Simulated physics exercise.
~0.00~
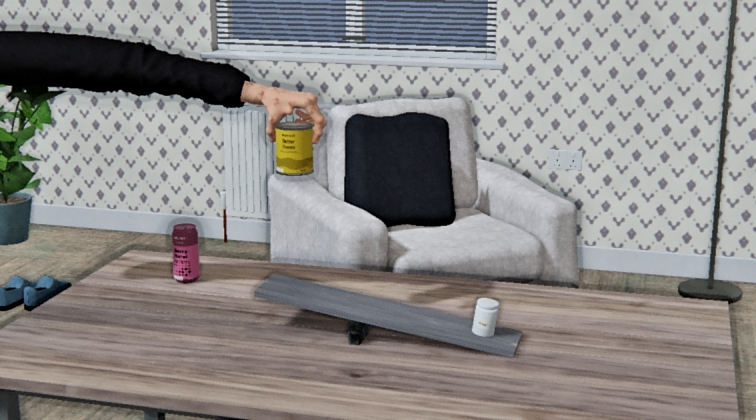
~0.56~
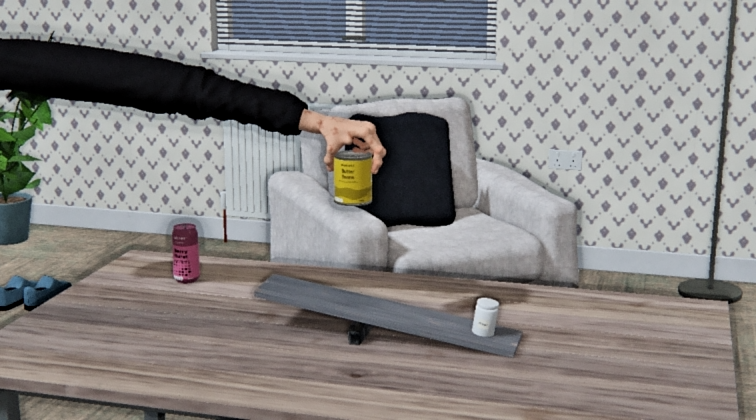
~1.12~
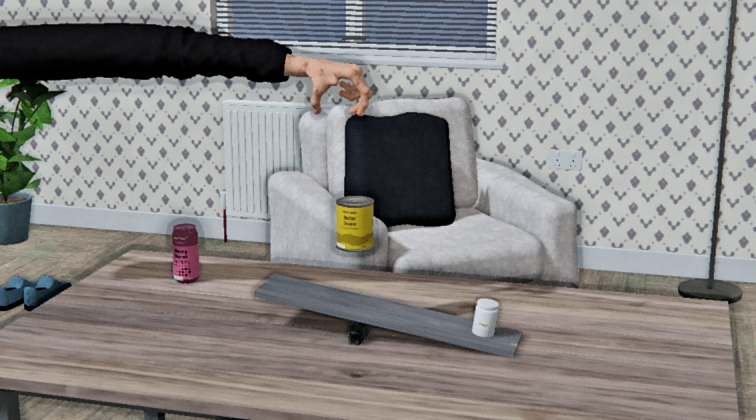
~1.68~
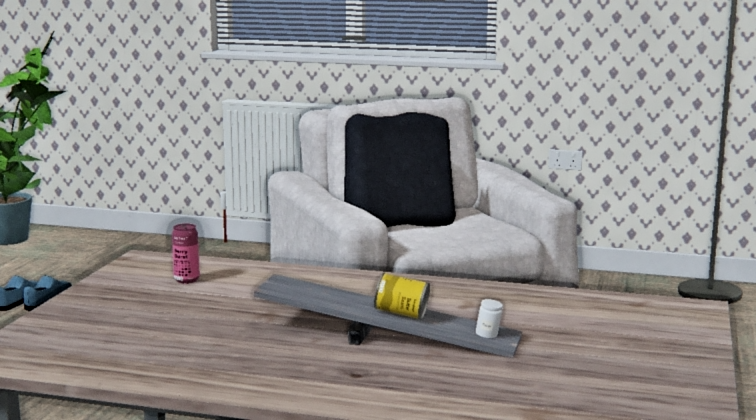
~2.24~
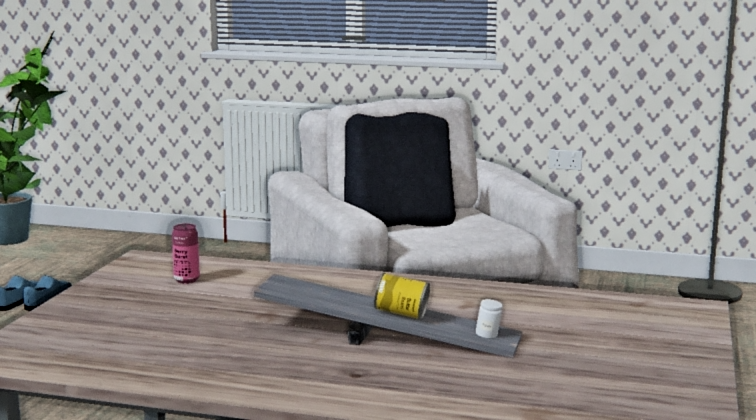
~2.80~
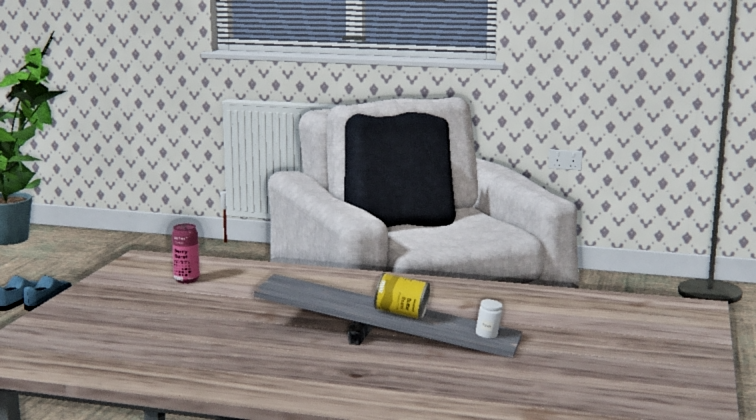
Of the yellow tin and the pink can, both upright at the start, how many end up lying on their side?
One of them, the yellow tin, ends up lying on its side, while the pink can stays upright on the table.
A hand drops a yellow tin onto a tilted plank, where it rests on its side.
